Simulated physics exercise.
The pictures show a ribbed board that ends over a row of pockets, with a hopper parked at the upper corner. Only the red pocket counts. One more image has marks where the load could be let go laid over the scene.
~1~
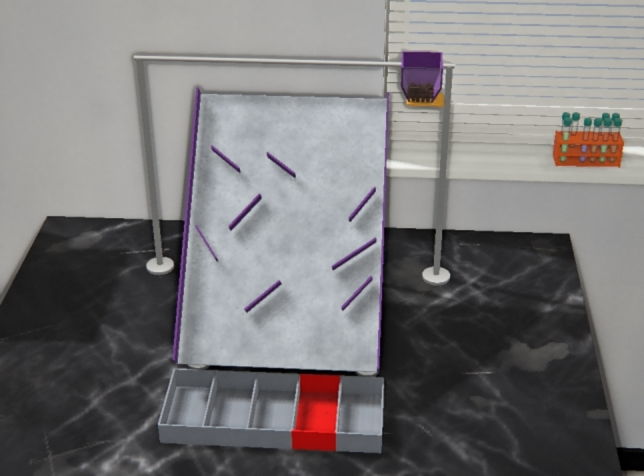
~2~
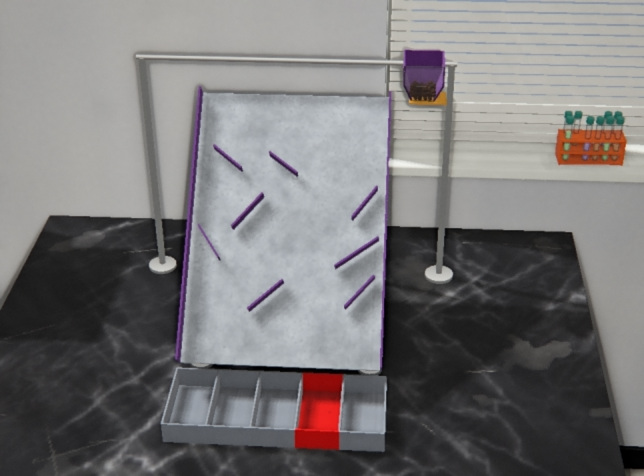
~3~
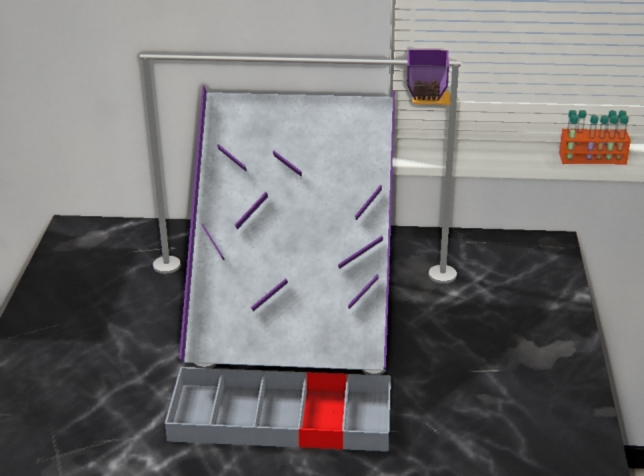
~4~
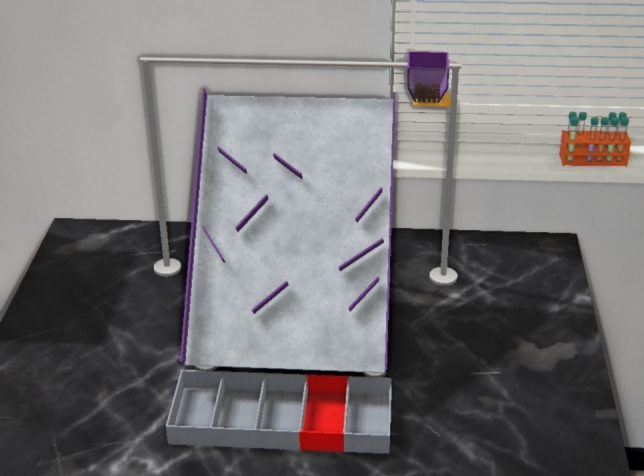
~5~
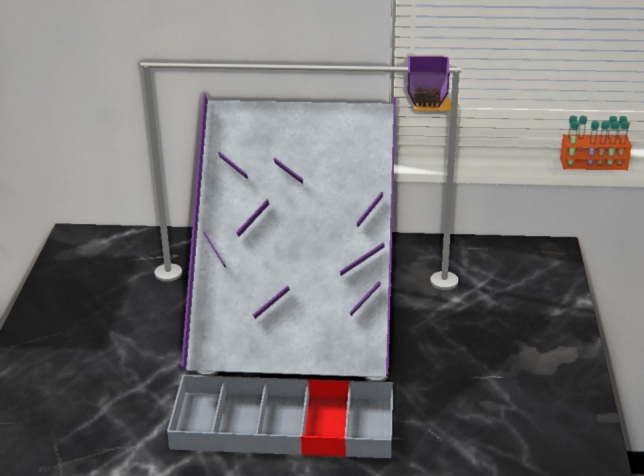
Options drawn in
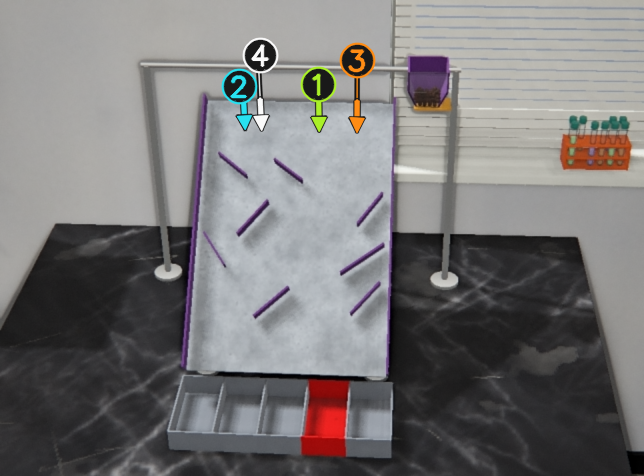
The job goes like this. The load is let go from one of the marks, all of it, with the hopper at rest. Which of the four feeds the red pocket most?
Use mark 1.
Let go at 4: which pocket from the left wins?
The second from the left.
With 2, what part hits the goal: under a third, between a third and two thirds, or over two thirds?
It is under a third.
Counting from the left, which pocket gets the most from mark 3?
It is the third one.
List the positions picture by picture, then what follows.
Hopper at (421, 90), allspice berries, door shut, in the first frame.
Ribs (213, 145) to (241, 167), (269, 151) to (297, 172), (231, 226) to (263, 192), in the second frame.
Ribs (356, 216) to (381, 185), (202, 224) to (222, 257), (338, 265) to (382, 236), in the third frame.
Ribs (252, 311) to (287, 281), (349, 308) to (379, 277), in the fourth frame.
Red pocket at (323, 445), number 4 of 5 from the left, in the fifth frame.
On the marked copy, mark 1 meets the board at (319, 126); mark 2 meets the board at (244, 124); mark 3 meets the board at (357, 126); mark 4 meets the board at (261, 125).
If 1 is chosen, about a third in the red pocket, about half in other pockets, a small part outside the box.
If 2 is chosen, a small part in the red pocket, most in other pockets, a small part outside the box.
If 3 is chosen, about a quarter in the red pocket, about two thirds in other pockets, a small part outside the box.
If 4 is chosen, a small part in the red pocket, most in other pockets, a small part outside the box.
